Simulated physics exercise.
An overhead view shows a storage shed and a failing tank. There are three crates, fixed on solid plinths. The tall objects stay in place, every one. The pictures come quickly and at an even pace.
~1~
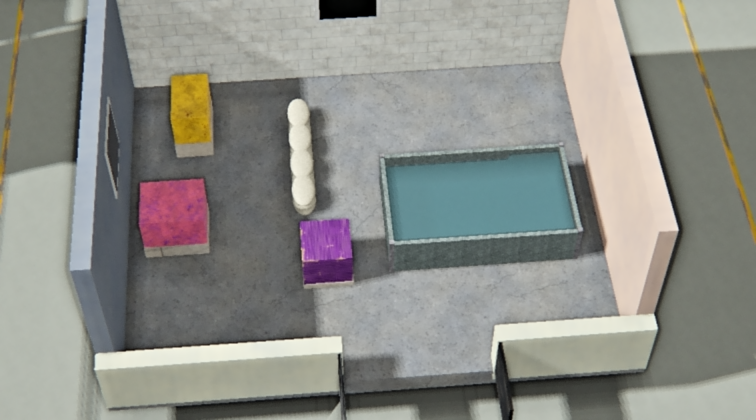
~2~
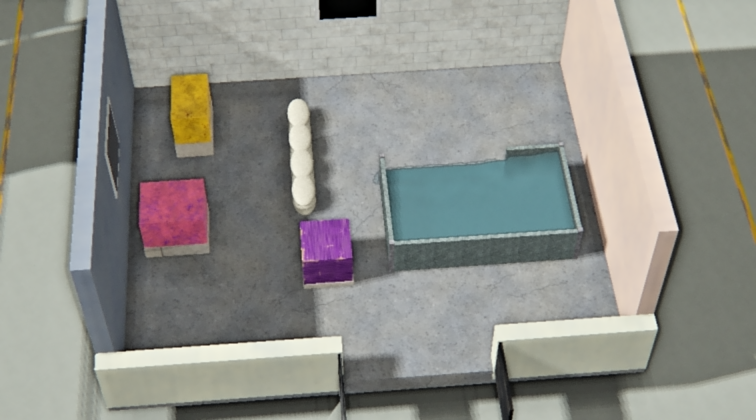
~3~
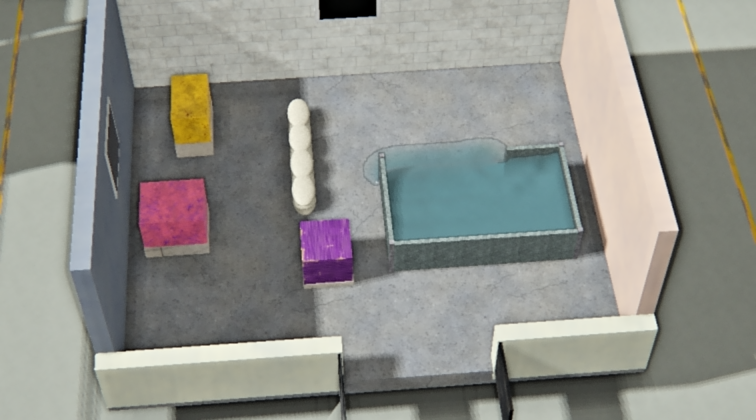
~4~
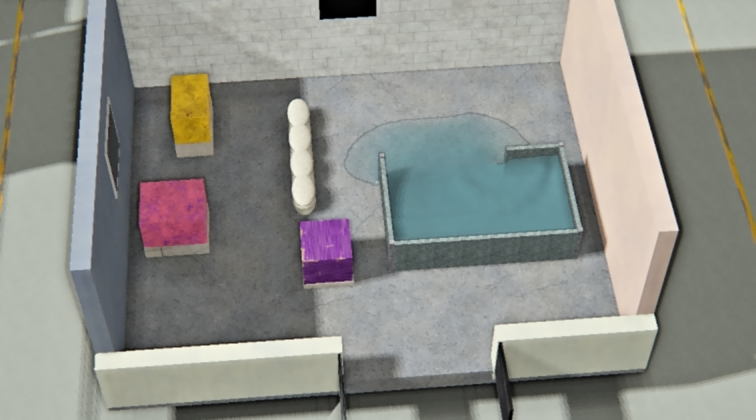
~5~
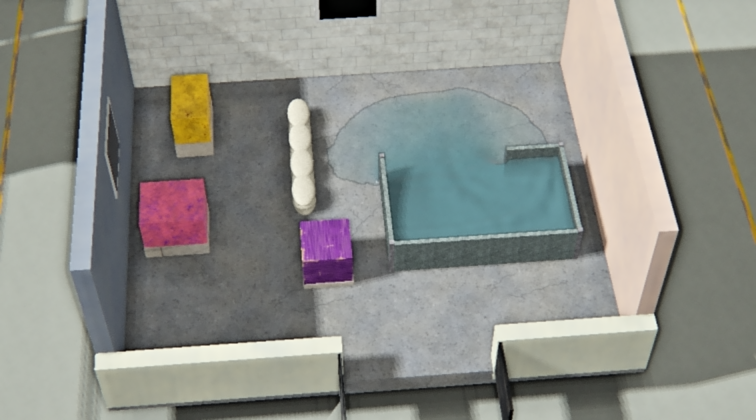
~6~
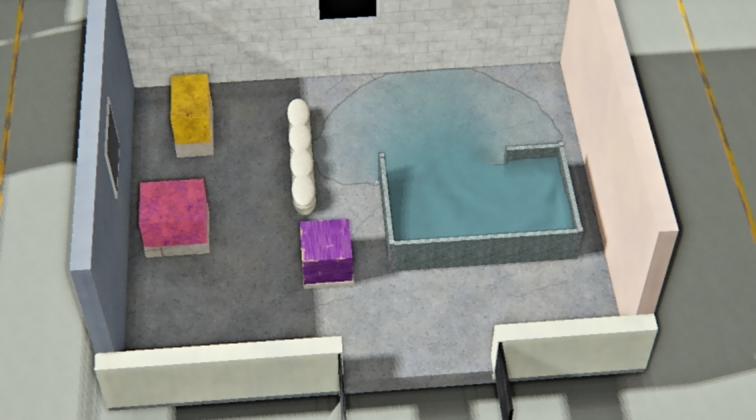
A rectangular tank of blue-green water stands on the right side of a grey-floored storage shed, seen from a high, fixed view above its low front walls. Yellow, pink and purple crates sit to the left and centre, near a row of rounded white shapes. Part of the tank's far side opens, and water pours out, spreading across the floor toward the back wall in a widening, thinning pool.
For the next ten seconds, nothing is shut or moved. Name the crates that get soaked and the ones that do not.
The purple crate gets soaked; the pink crate does not get soaked; the yellow crate does not get soaked.
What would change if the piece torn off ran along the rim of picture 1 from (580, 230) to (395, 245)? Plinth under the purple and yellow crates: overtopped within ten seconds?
Note: Purple one is left dry; yellow one is left dry.
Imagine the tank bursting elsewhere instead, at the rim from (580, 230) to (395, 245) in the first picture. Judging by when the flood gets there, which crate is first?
The crate marked purple comes first.
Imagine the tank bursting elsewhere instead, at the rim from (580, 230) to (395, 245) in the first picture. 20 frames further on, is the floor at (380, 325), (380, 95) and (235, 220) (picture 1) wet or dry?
One by one, they turn out drenched, not soaked and not soaked.
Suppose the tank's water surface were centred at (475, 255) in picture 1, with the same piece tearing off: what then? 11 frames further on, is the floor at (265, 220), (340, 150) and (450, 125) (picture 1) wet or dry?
As listed: Free of water, covered, flooded.
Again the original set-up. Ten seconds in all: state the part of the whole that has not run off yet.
That works out to about 96 per cent.
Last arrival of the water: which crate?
Clearly the purple one.
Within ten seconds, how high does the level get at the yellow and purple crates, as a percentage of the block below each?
The first comes to 60 per cent and the second to 130 per cent.
A moment on, water covers 25 % of the floor; the purple crate not reached, the pink crate not reached, the yellow crate not reached.
Next, water covers 30 % of the floor; the purple crate not reached, the pink crate not reached, the yellow crate water round its plinth.
Then, water covers 50 % of the floor; the purple crate not reached, the pink crate water round its plinth, the yellow crate water round its plinth.
Later, water covers 85 % of the floor; the purple crate water round its plinth, the pink crate water round its plinth, the yellow crate water round its plinth.
In the end, water covers 95 % of the floor; the purple crate was topped, the pink crate stayed above the water, the yellow crate stayed above the water.
